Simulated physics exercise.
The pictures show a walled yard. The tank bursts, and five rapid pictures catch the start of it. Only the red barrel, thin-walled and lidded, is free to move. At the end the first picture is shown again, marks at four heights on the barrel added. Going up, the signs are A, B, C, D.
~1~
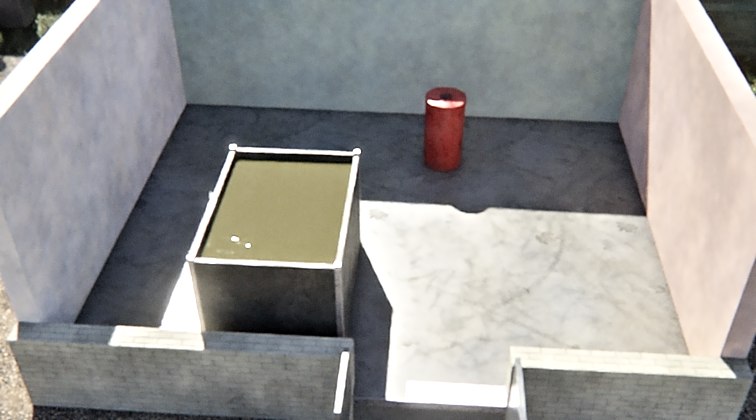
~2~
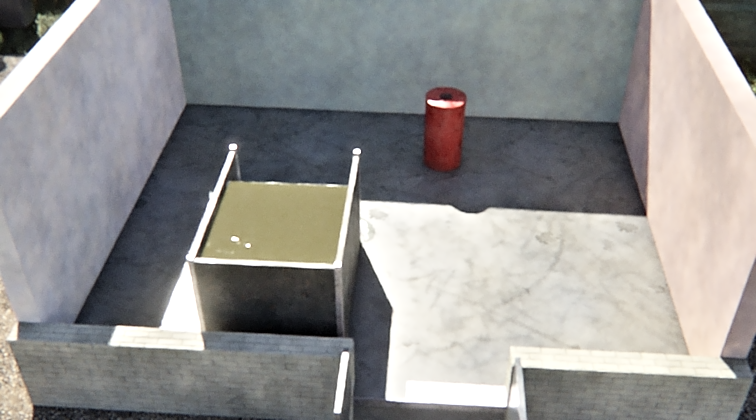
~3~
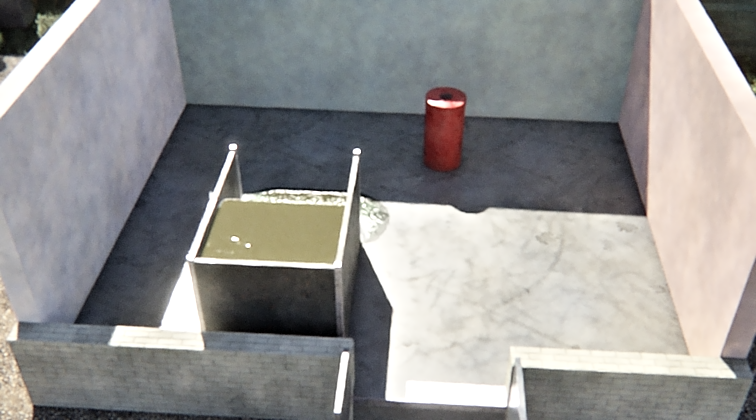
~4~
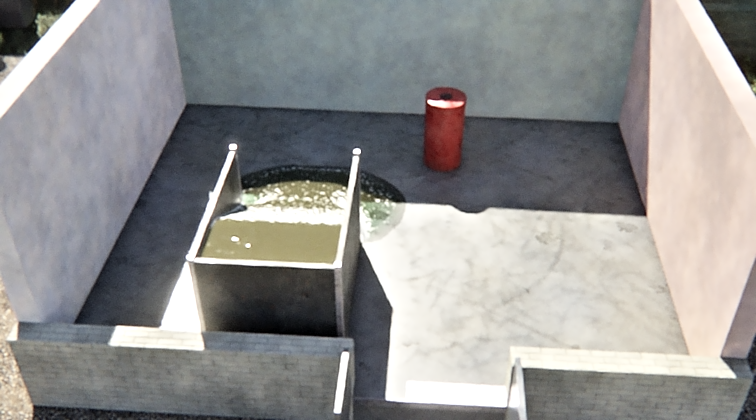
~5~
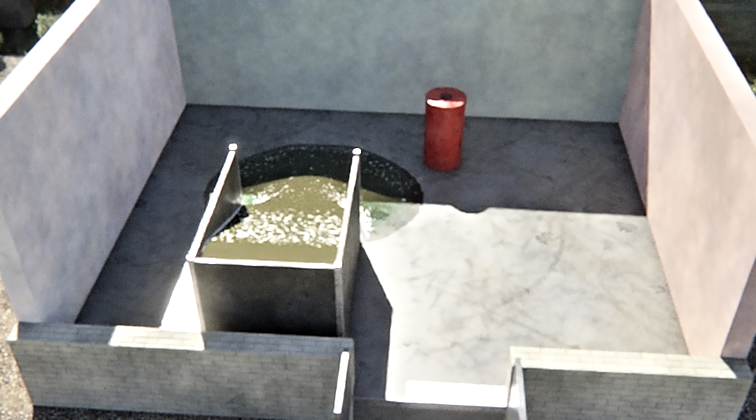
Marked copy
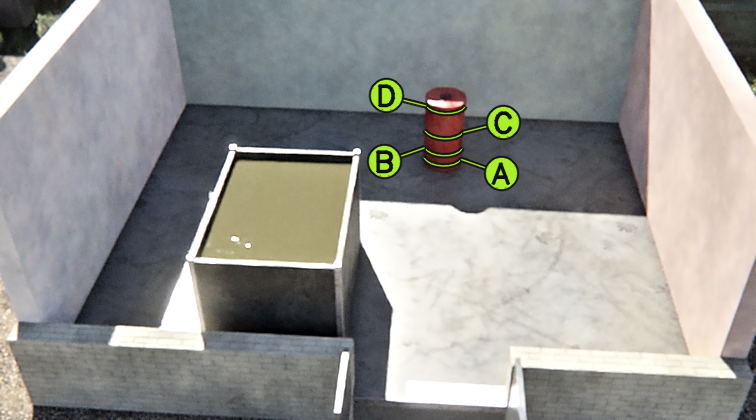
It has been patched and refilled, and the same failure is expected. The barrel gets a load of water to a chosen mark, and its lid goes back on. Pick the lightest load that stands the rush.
C will do.
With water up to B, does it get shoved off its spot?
Yes.
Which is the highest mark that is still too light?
Mark B.
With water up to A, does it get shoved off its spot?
Yes, that goes wrong.
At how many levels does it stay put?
Two of them.
In lime, A at (442, 166); B at (443, 155); C at (443, 138); D at (445, 113); from the bottom up A, B, C, D.
If A is chosen, it is pushed about 7 times its own width away.
If B is chosen, it is pushed about twice its own width away.
If C is chosen, it does not move.
If D is chosen, it does not move.
